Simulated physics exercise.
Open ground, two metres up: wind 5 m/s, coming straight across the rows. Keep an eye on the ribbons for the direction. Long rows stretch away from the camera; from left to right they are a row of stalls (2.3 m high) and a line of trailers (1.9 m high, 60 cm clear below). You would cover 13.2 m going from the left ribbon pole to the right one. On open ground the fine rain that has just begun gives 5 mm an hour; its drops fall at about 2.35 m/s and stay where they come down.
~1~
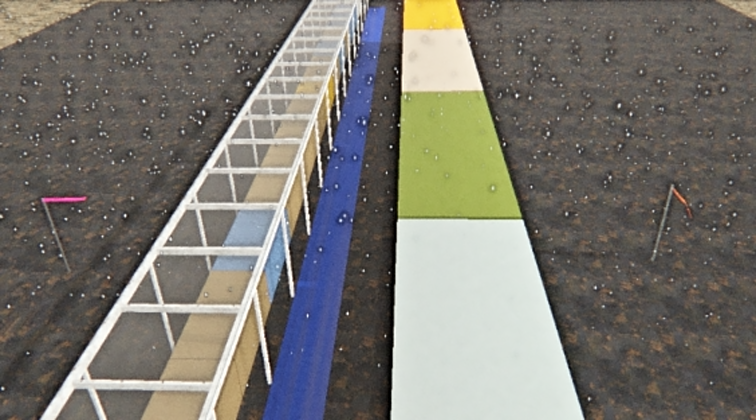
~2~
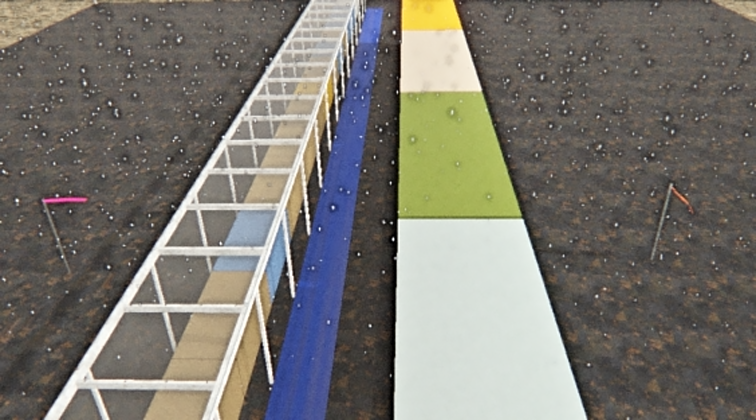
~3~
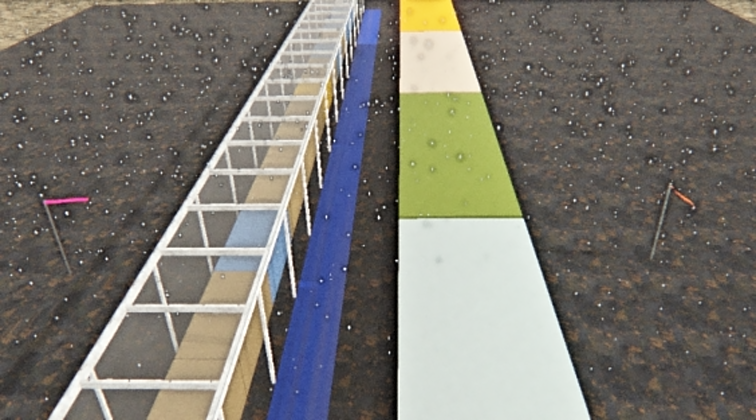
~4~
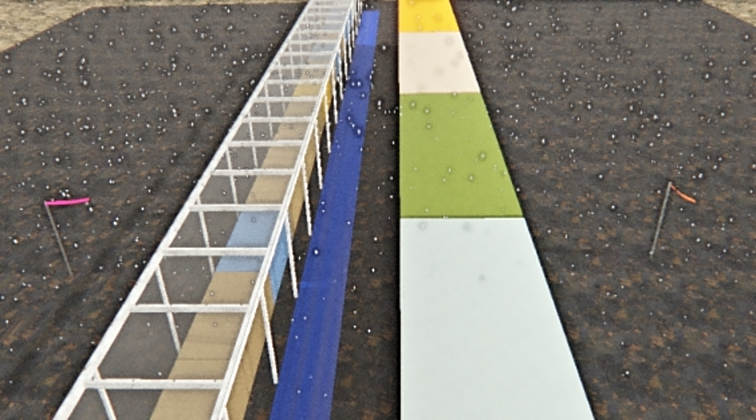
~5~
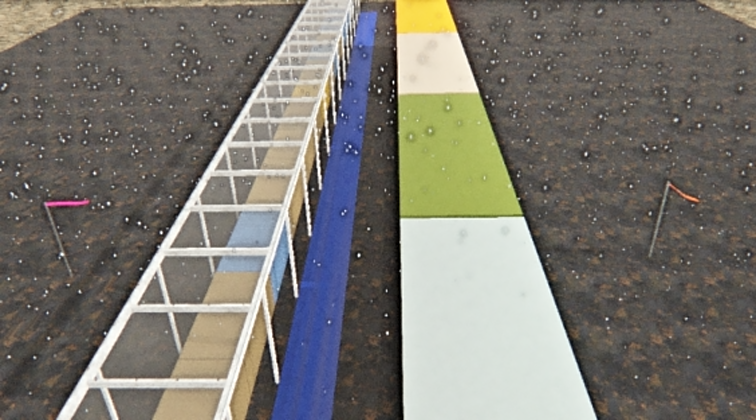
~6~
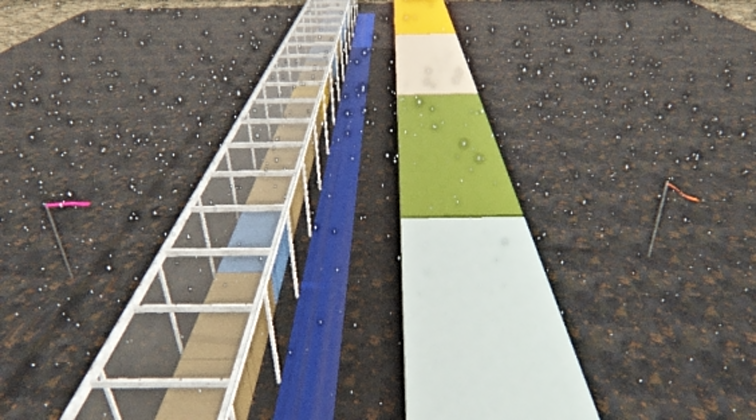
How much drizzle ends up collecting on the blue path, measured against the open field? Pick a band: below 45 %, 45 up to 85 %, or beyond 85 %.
I would say from 45 to 85 %.
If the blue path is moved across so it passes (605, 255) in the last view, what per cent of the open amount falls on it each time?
Roughly 80 per cent.
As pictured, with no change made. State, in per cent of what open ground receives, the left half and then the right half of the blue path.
Some 70 percent on the left half and some 70 percent on the right half.
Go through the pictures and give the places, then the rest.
In the first picture, the left ribbon ends at (85, 199), leaning 90 degrees to the right.
In the second picture, the blue one passes (327, 256).
In the third picture, the left ribbon ends at (87, 200), leaning 90 degrees to the right, above the rows the drops slant 70 degrees from upright, towards the right and the top of the line of trailers crosses (450, 154).
In the fourth picture, the blue one passes (338, 203).
In the fifth picture, the left ribbon ends at (88, 202), leaning 90 degrees to the right and above the rows the drops slant 70 degrees from upright, towards the right.
In the sixth picture, the top of the row of stalls crosses (265, 142).
10 minutes on, 0.6 mm on the blue path, 0.8 mm in the open.
30 minutes on, 1.7 mm on the blue path, 2.5 mm in the open.
60 minutes on, 3.5 mm on the blue path, 5.0 mm in the open, so the blue path has 69 % of the open amount; the left half of it has 69 %, the right half 69 %.
